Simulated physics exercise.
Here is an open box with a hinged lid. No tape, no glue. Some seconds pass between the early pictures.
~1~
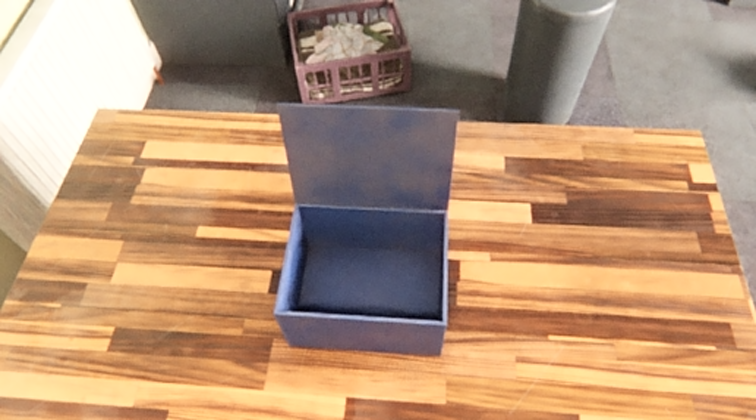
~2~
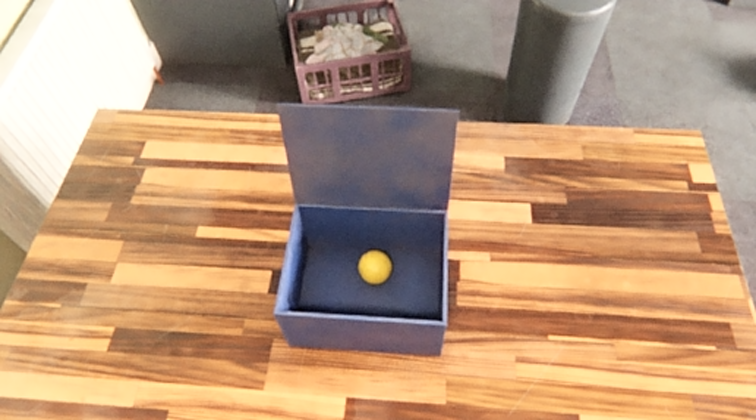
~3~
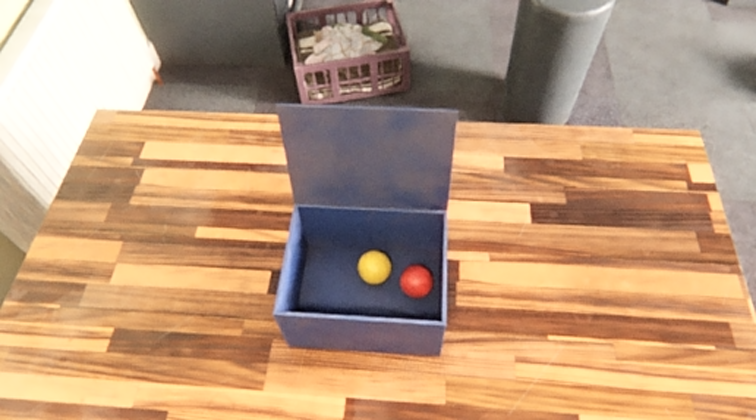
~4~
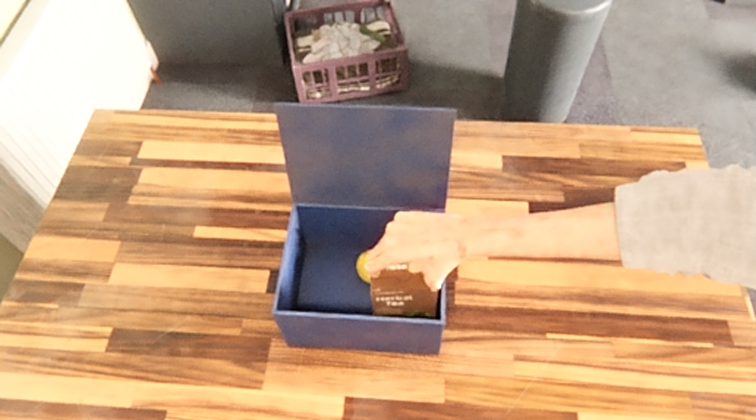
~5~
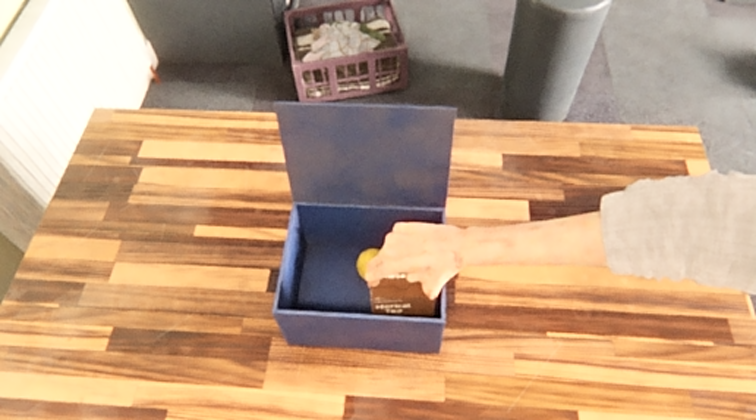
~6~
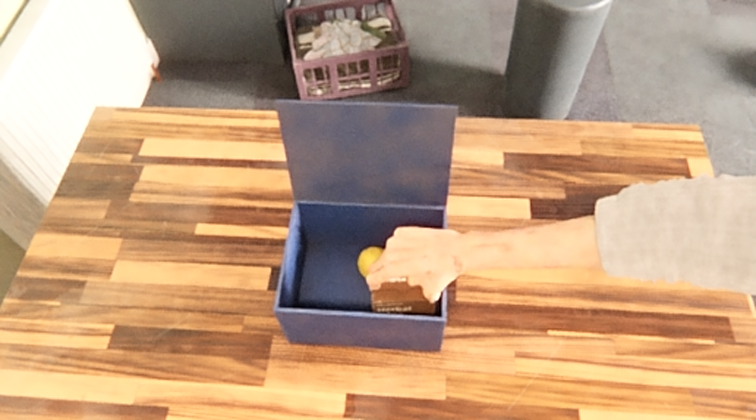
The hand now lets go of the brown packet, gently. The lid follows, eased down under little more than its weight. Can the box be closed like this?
The lid is held up.
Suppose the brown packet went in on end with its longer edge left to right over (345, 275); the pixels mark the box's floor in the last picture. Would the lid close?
Then it closes.
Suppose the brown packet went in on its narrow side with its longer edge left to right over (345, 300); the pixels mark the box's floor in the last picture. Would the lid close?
Then it shuts flat.
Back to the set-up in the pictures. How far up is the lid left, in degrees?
Some 8° above the rim.
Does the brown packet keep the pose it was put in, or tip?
The brown packet stays as placed.
Then, 1.20 s after the last picture, lid starting down.
Then, 1.60 s after the last picture, lid 59° above the rim.
Then, 1.80 s after the last picture, lid 32° above the rim.
Then, 1.90 s after the last picture, lid 16° above the rim.
At rest, lid 9° above the rim; all 3 in place. Seen from the same camera at the end, brown packet near (403, 305).
